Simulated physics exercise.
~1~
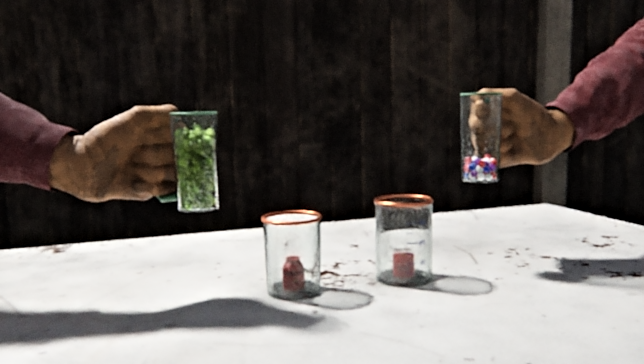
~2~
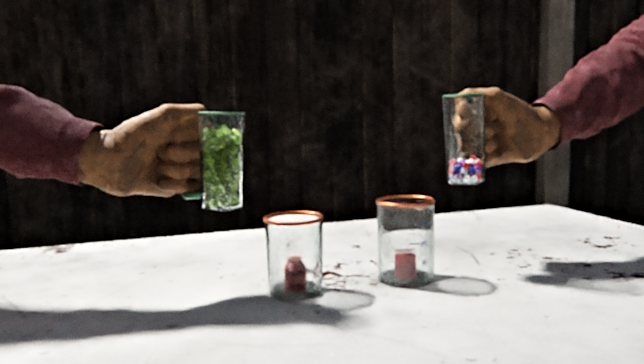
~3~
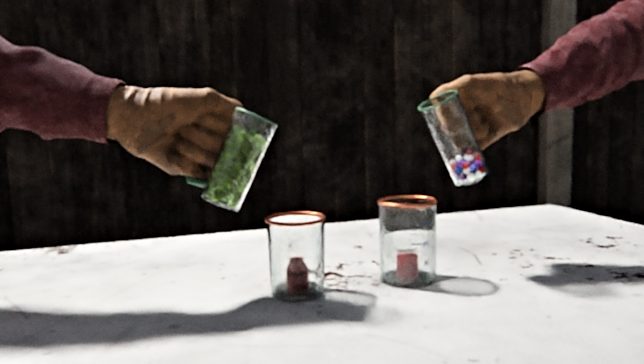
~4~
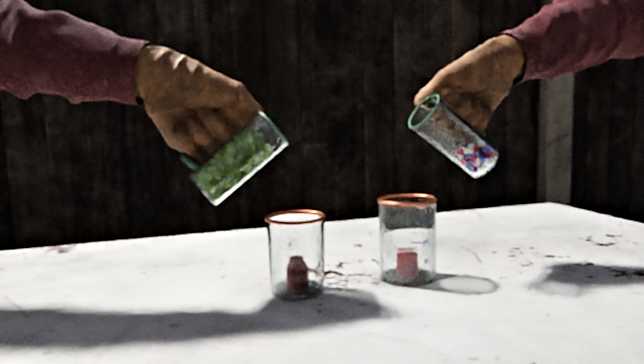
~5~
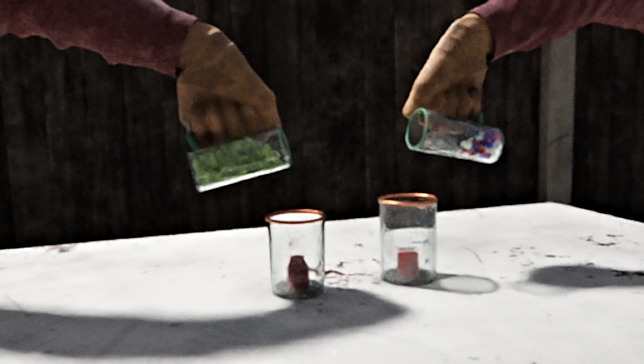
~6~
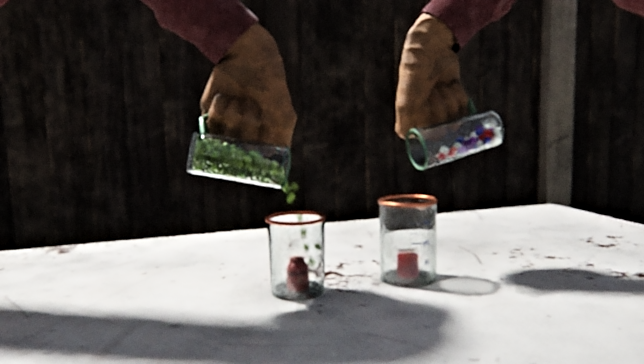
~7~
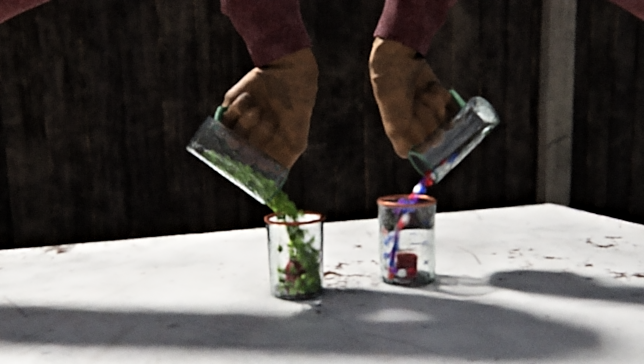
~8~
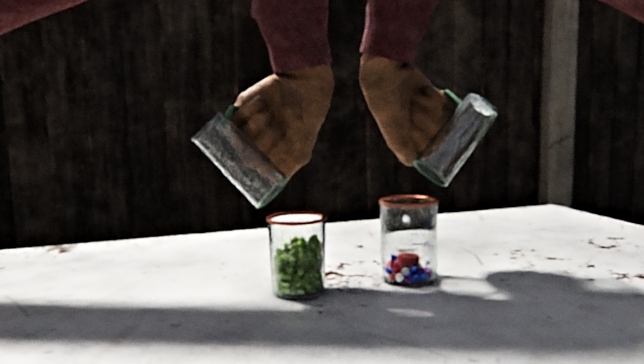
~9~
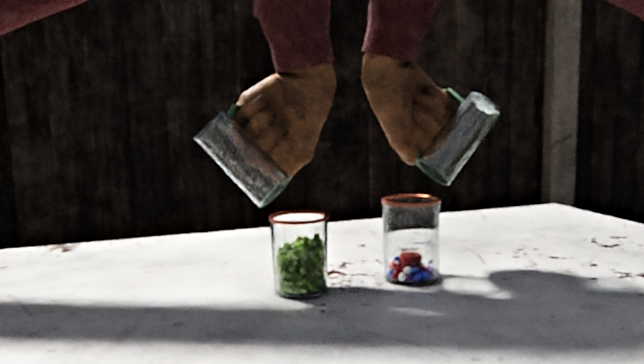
On a white table, two hands tipping cups of green and multicoloured pieces into clear containers, burying only the left red object.
